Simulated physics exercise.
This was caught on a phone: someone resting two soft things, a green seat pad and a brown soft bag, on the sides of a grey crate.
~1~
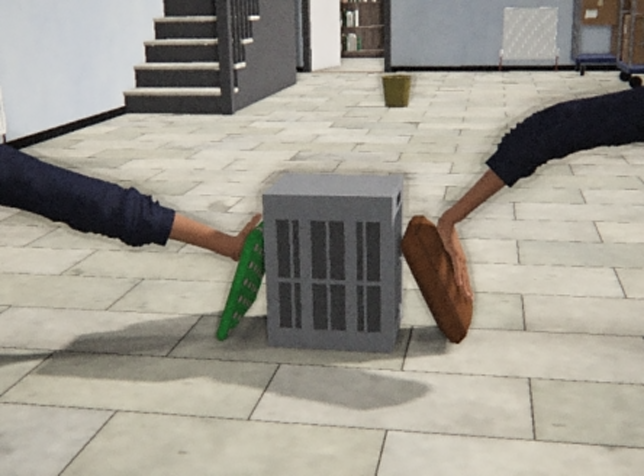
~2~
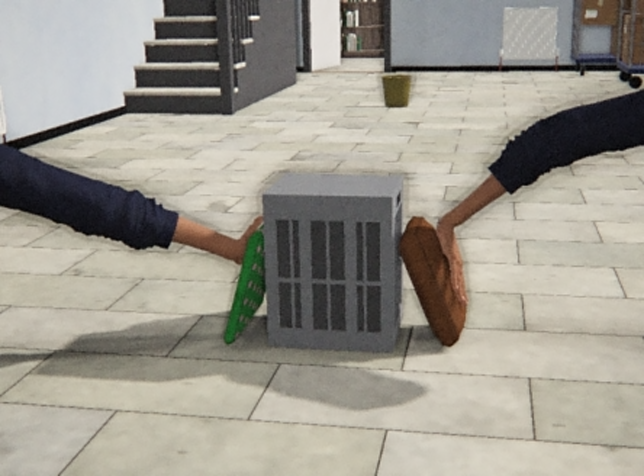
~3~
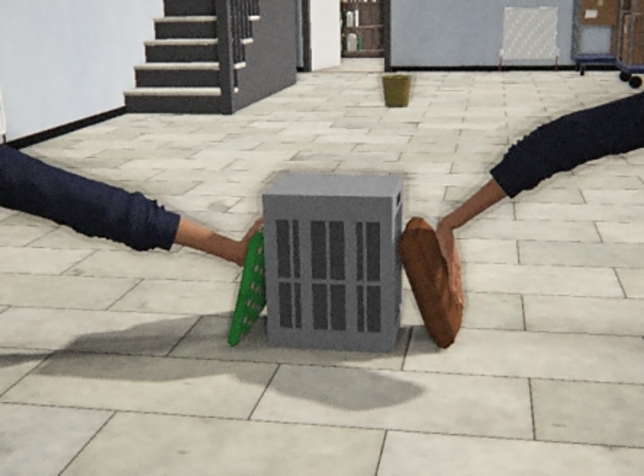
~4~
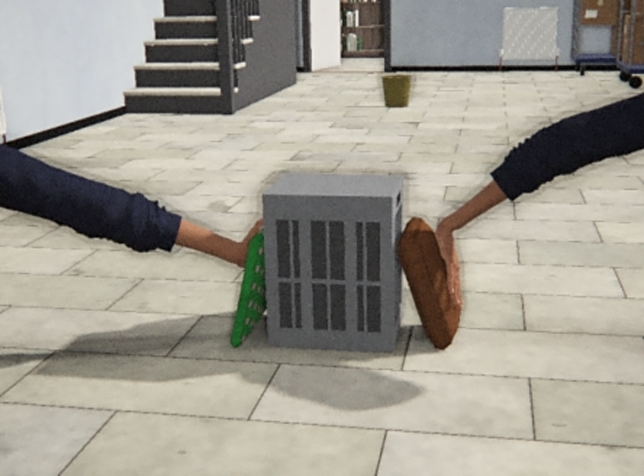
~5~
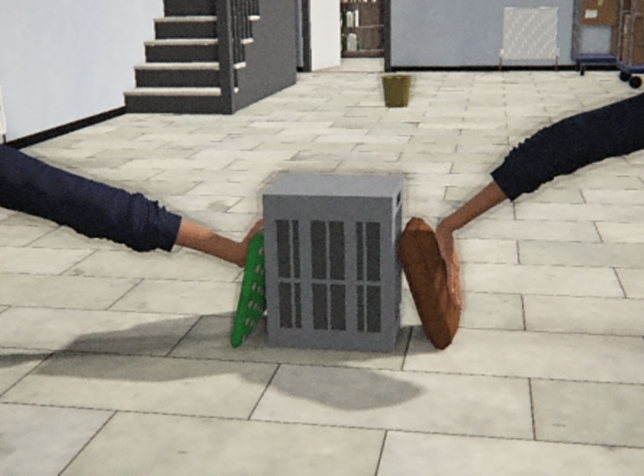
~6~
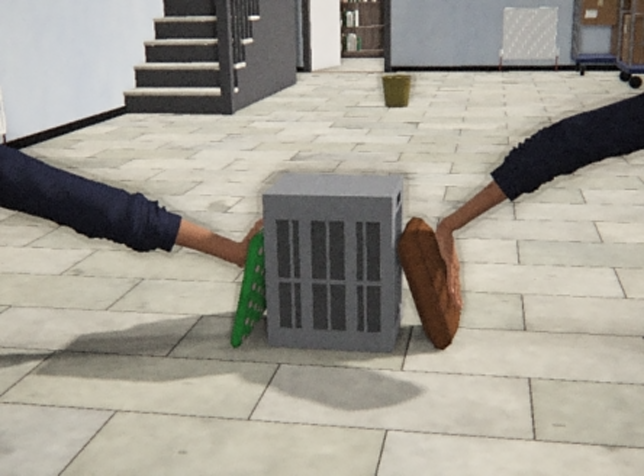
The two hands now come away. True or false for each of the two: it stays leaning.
Green seat pad - true; brown soft bag - true.
Then, 0.40 s past the final frame, seat pad still up near (261, 276); soft bag still up near (428, 282).
When it is over, seat pad still up near (261, 276); soft bag still up near (428, 282). The green seat pad remains propped up and the brown soft bag keeps leaning.
